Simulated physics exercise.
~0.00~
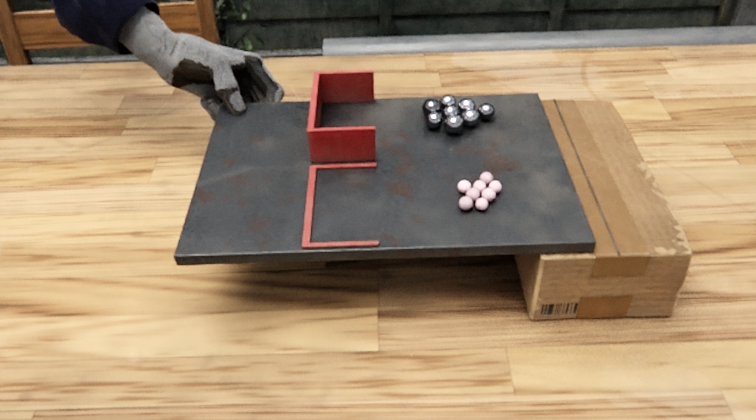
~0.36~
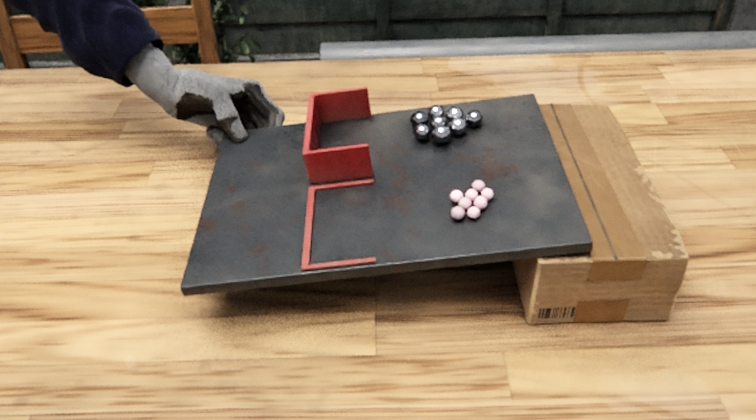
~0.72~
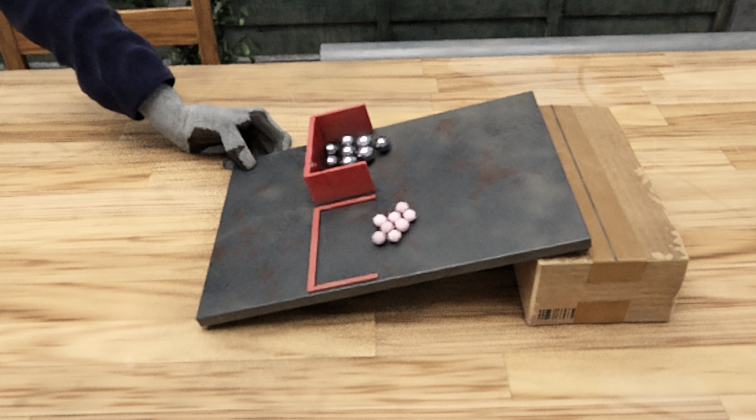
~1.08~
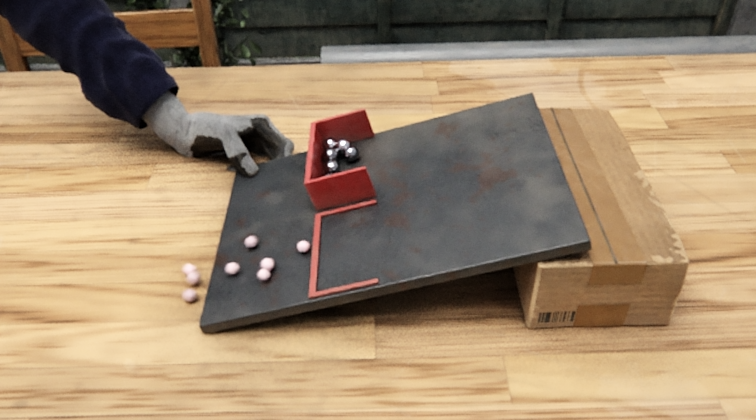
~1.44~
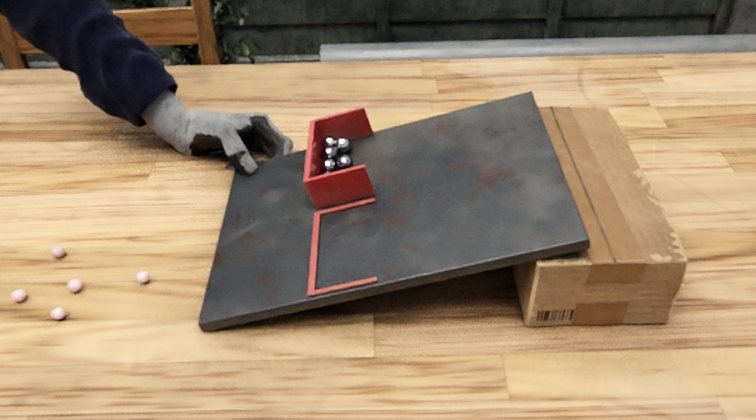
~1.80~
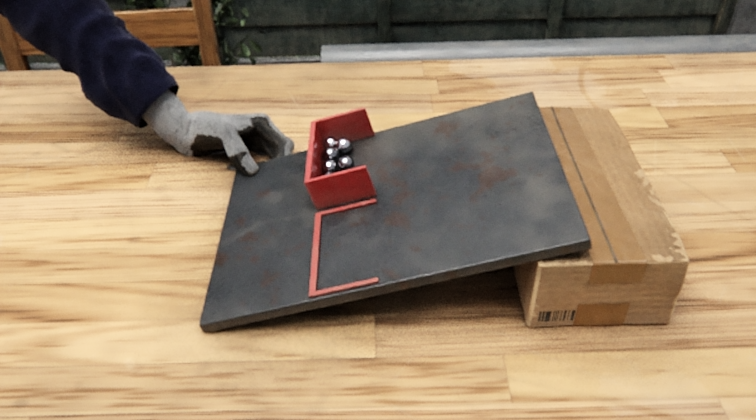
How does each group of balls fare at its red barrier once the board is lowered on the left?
The near pink balls go over their low red strip and roll off the board to the left. The far dark, shiny balls end up gathered against their taller red wall.
